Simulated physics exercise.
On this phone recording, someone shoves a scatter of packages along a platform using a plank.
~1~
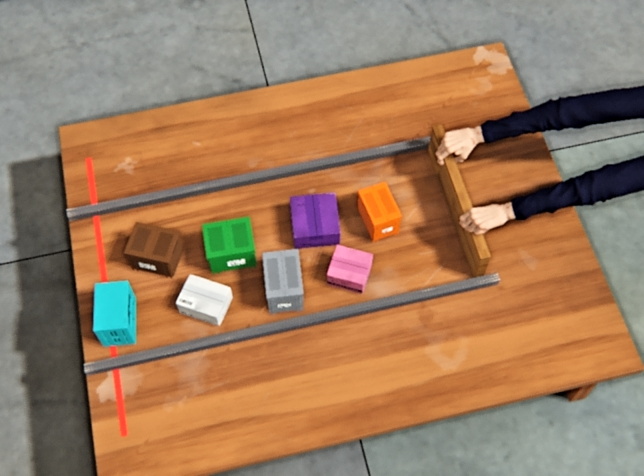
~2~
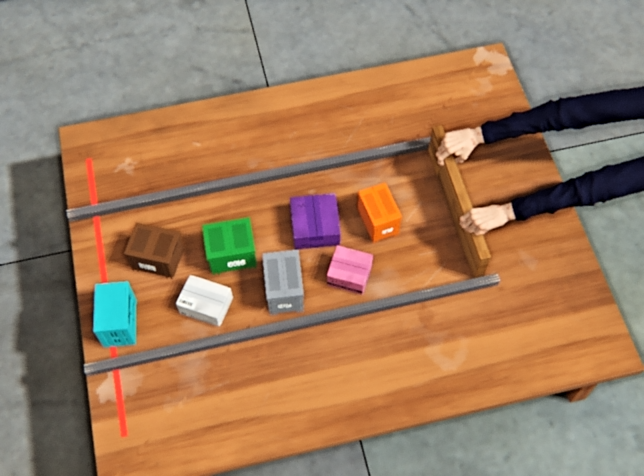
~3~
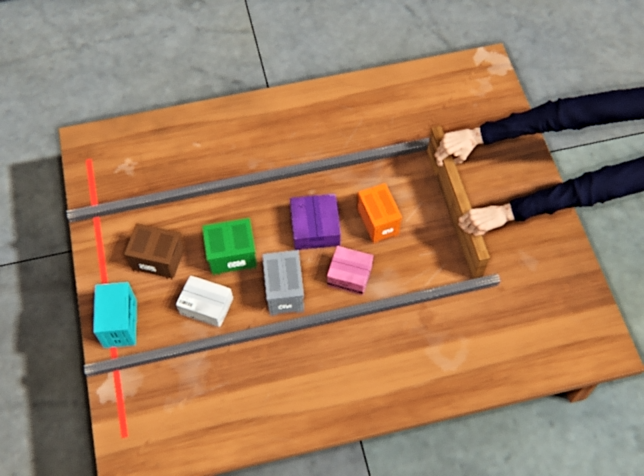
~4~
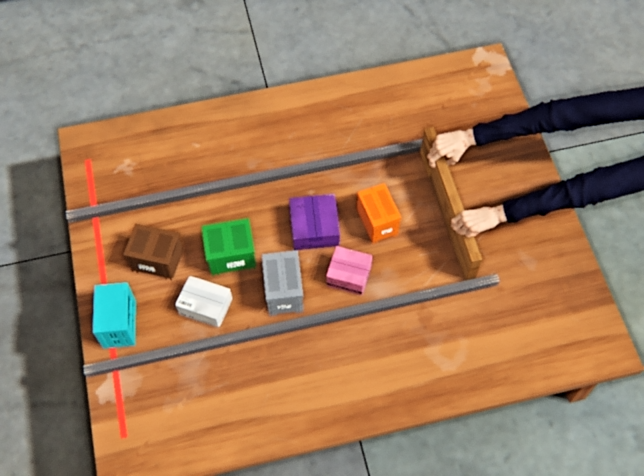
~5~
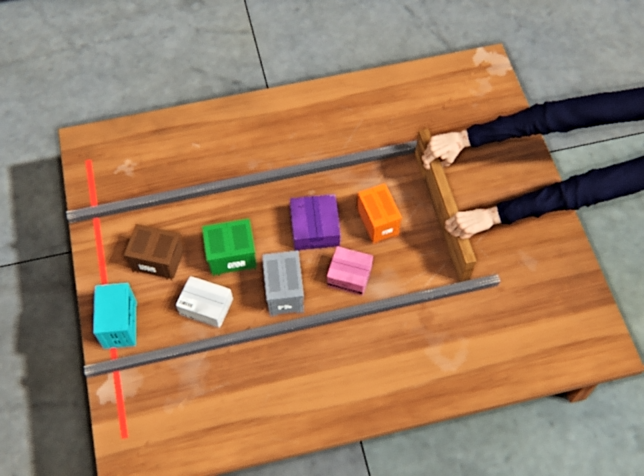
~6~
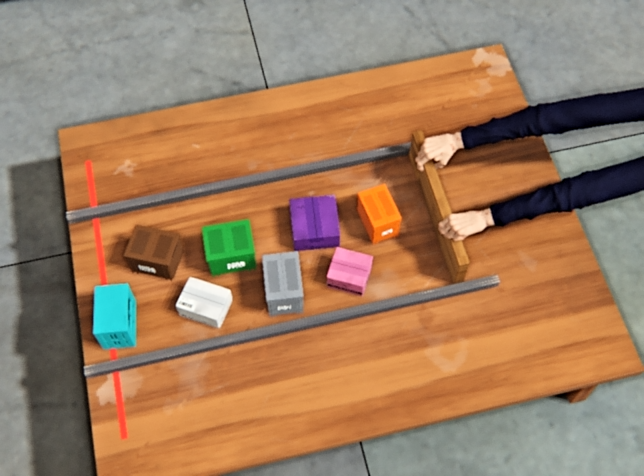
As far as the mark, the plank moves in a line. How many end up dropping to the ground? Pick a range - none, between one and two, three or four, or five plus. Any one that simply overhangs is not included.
Range: Five plus.
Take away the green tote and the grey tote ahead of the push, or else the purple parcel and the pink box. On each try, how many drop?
The count is 4 in one try and 4 in the other, in that order.
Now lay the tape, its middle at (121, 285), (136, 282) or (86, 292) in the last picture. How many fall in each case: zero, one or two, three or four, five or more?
At least five; three or four; five or over.
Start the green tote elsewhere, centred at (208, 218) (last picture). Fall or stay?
Put there, it simply leaves the top.
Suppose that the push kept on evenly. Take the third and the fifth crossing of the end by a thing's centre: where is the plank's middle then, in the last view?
For the first, roughly (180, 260); for the next, roughly (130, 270).
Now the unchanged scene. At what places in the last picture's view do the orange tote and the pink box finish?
Going in order: First (85, 275), then (90, 338).
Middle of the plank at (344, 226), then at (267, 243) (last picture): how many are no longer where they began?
The first number is 3, the next one 7.
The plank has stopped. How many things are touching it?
My count gives 2.
Soon after, none off yet; turquoise crate at rest near (116, 317); brown tote at rest near (155, 253); white parcel at rest near (205, 303).
After that, none off yet; turquoise crate displaced a little near (91, 323); brown tote displaced well along near (69, 273); white parcel displaced well along near (132, 327).
In the end, the number that fall off is five or more; gone, purple parcel, grey tote, green tote, white parcel, brown tote and turquoise crate.
